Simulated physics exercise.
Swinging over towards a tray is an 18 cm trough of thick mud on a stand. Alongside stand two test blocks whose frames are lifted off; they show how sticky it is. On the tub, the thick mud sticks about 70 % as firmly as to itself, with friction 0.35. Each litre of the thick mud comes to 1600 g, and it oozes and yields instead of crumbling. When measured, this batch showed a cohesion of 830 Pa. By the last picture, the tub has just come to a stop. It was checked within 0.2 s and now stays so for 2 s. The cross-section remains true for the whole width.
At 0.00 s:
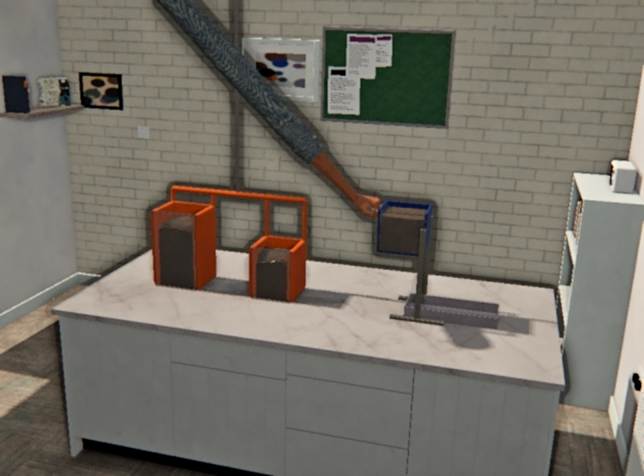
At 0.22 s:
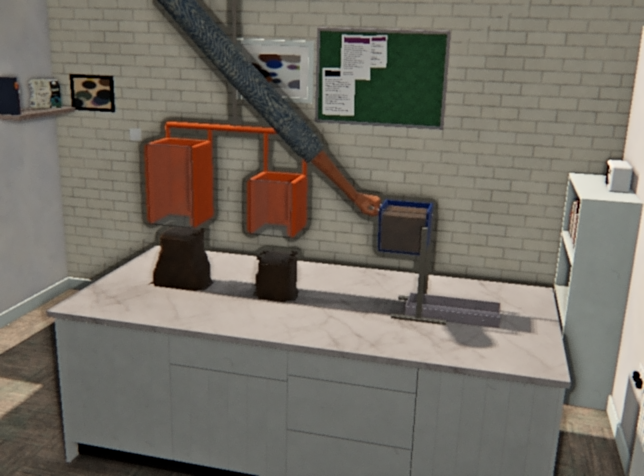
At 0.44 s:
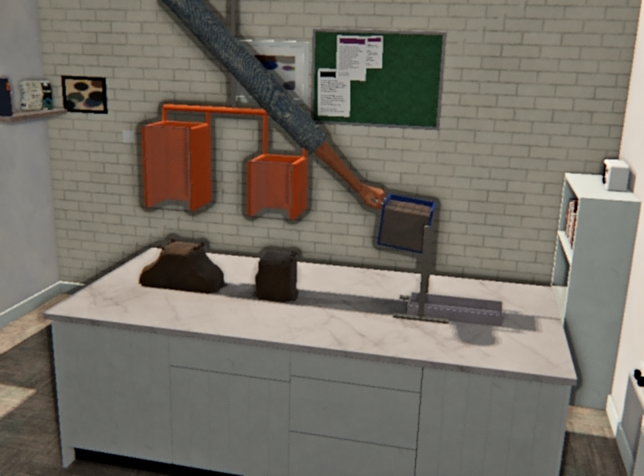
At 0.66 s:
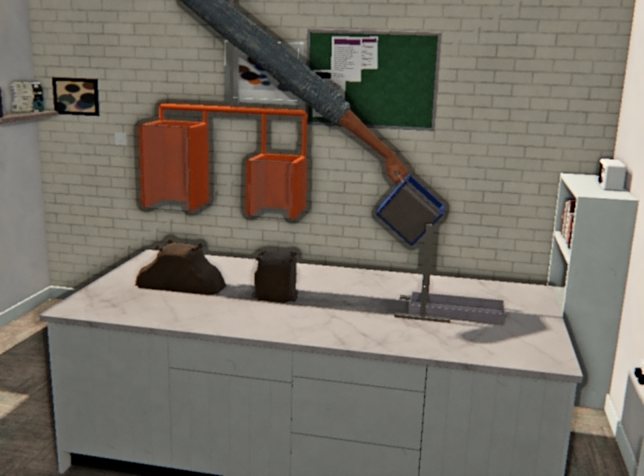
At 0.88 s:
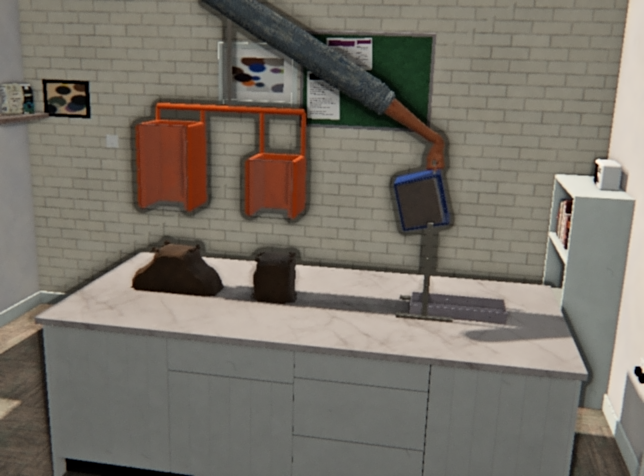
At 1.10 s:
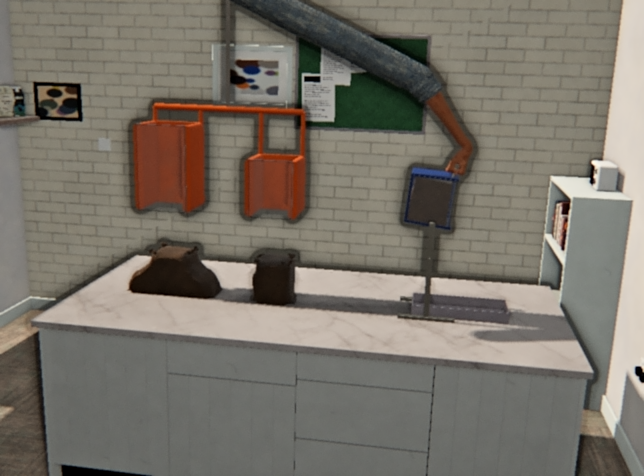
On a marble-topped counter, two orange casings rose off dark, muddy blocks, and the left block slumped wide while the right barely sagged; then an arm tilted a blue-rimmed tub of mud over a tray.
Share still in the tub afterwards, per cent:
Near 54 %.
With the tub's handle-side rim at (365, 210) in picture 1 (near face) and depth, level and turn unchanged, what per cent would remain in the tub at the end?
In that case some 35 per cent.
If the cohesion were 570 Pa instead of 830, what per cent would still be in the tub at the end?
That comes out at roughly 40 %.
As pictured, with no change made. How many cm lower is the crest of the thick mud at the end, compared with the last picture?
Roughly 9 cm.
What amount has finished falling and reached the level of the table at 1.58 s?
About 0 %.
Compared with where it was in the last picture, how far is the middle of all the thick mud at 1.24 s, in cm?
About 2 cm.
After 1.24 s, the tub is at 95 degrees and holds 100 %.
After 1.41 s, the tub is at 95 degrees and holds 89 %.
After 1.58 s, the tub is at 95 degrees and holds 72 %.
After 1.75 s, the tub is at 95 degrees and holds 57 %.
After 3.10 s, the tub is at 95 degrees and holds 54 %.
